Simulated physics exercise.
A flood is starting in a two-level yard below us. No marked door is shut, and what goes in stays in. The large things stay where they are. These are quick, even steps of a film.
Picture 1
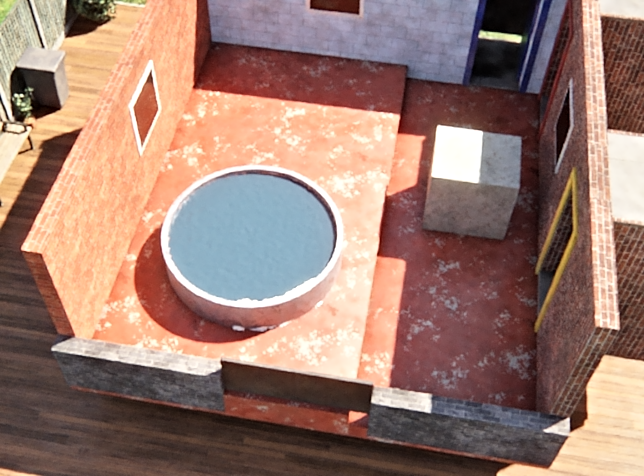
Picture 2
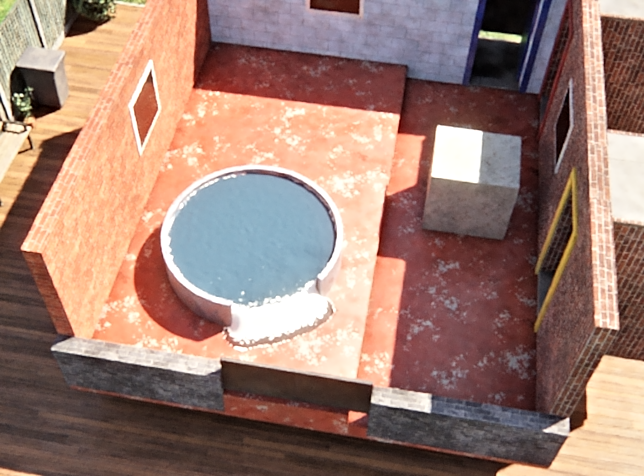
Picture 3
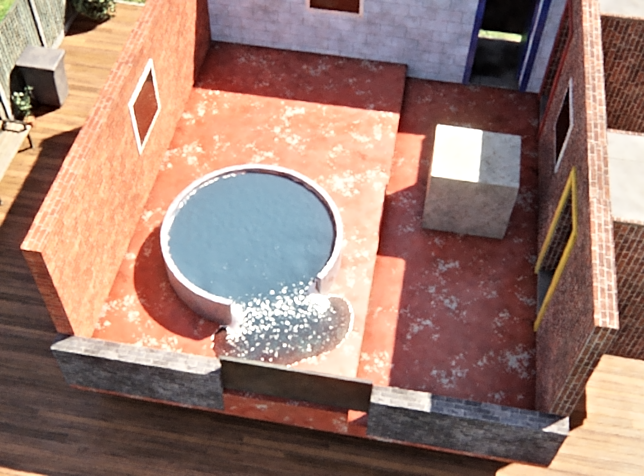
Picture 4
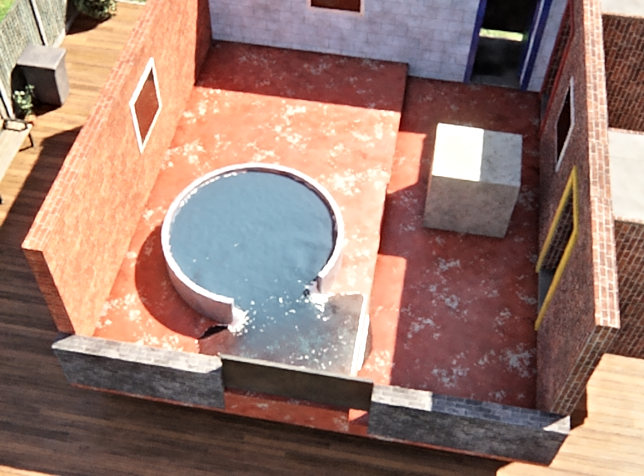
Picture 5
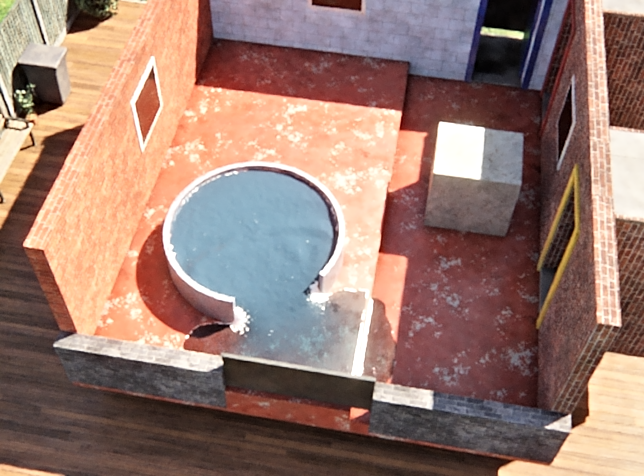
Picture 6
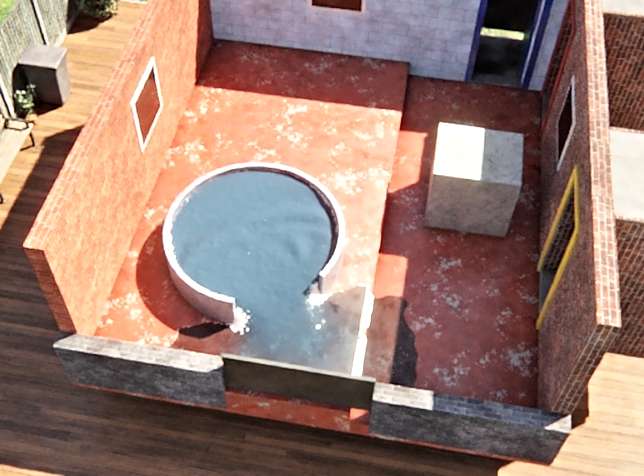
Water pours through a gap in the round tank's front and spreads across the red floor.
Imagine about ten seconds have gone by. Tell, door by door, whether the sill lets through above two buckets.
Outcome: The yellow door keeps to the limit, the red door keeps to the limit, the blue door goes over the limit.
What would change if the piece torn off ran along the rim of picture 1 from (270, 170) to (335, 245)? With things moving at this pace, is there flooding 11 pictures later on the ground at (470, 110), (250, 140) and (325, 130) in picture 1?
So that's waterlogged for the first, left bare for the second and waterlogged for the third.
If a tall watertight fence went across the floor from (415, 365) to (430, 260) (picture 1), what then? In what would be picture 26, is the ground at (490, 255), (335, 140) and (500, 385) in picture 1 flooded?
Reading the points as listed, I get deluged, then left untouched, then deluged.
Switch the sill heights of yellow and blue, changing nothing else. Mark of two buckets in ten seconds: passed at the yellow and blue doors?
Yellow door exceeds the threshold; blue door falls short of the threshold.
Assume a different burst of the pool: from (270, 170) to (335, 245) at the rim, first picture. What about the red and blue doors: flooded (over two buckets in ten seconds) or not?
One by one: Red lets more in, blue floods.
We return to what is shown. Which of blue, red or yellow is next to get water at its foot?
That's the door marked yellow.
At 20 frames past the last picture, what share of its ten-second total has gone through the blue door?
I'd put it at about 0 per cent.
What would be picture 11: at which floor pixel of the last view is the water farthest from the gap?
About at (534, 435).
A moment on, water covers 15 % of the floor; the yellow door not reached, the red door not reached, the blue door not reached.
Next, water covers 20 % of the floor; the yellow door not reached, the red door not reached, the blue door not reached.
Then, water covers 35 % of the floor; the yellow door wet at the sill, nothing in, the red door not reached, the blue door not reached.
Later, water covers 70 % of the floor; the yellow door under two buckets in, the red door wet at the sill, nothing in, the blue door over two buckets in.
In the end, water covers 85 % of the floor; the yellow door under two buckets in, the red door wet at the sill, nothing in, the blue door far over two buckets in.
